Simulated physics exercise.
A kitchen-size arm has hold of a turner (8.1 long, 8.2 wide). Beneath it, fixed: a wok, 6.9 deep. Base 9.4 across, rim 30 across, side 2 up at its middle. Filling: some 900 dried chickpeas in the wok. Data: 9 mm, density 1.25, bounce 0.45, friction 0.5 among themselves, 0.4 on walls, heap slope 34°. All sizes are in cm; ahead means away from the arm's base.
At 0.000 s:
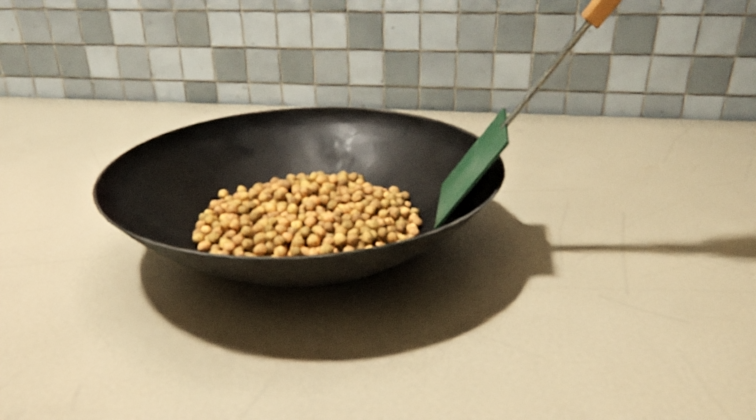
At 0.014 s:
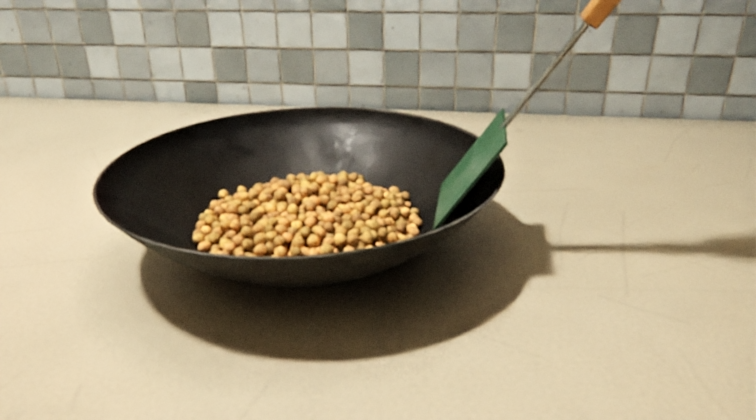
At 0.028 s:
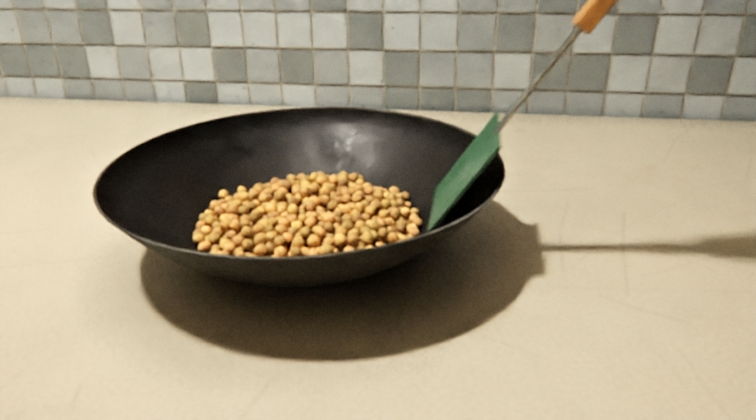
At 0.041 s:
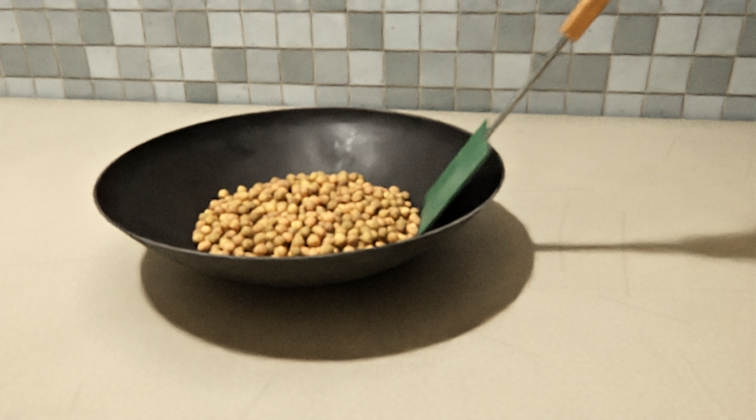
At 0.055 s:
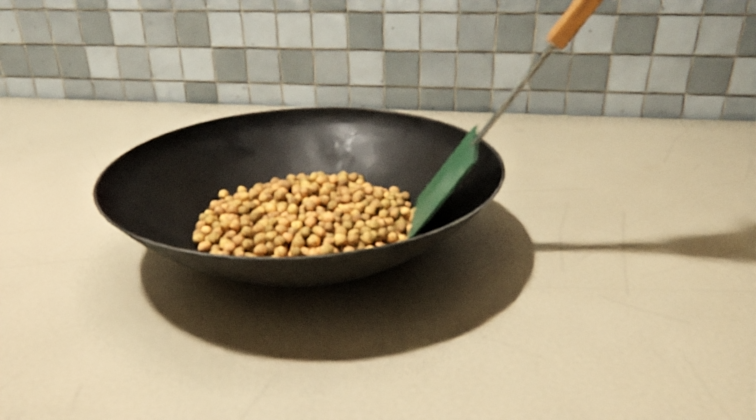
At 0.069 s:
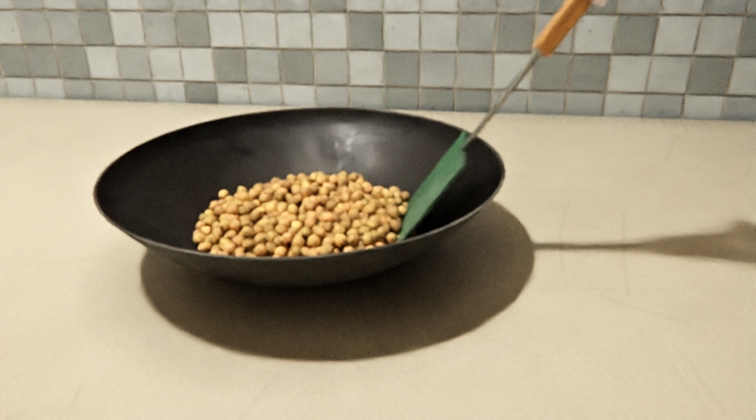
A black wok holding a heap of dried chickpeas on a counter, a green turner sliding slightly left against the heap's edge.
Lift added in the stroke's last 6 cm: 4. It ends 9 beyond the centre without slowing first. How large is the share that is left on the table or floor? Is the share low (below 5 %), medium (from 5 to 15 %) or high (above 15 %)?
The share is medium, from 5 to 15 %.
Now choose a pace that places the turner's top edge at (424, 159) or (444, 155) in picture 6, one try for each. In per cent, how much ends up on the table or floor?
Try one roughly 30 per cent; try two roughly 25 per cent.
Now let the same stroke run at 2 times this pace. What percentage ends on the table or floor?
Roughly 30 percent ends on the table or floor.
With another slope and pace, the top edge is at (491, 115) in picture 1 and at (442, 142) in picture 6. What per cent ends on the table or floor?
About 15 per cent.
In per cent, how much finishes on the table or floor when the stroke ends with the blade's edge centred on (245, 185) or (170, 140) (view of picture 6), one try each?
Roughly 0 and 25 per cent.
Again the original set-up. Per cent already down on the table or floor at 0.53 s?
That would be near 10 per cent, give or take.
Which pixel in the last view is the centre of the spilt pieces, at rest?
Near (33, 216).
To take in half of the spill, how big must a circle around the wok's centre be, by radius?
It's around 26 cm.
After 0.17 s, sloping 56°, highest piece 5 above the table; 900 in the wok.
After 0.28 s, sloping 56°, highest piece 6 above the table; 900 in the wok.
After 0.53 s, sloping 56°, highest piece 8 above the table; 805 in the wok, 82 on the table or floor, 13 on the blade or in flight.
After 1.58 s, sloping 56°, highest piece 6 above the table; 804 in the wok, 96 on the table or floor.
In the end, 804 in the wok, 96 on the table or floor. That is 11 % on the table or floor.
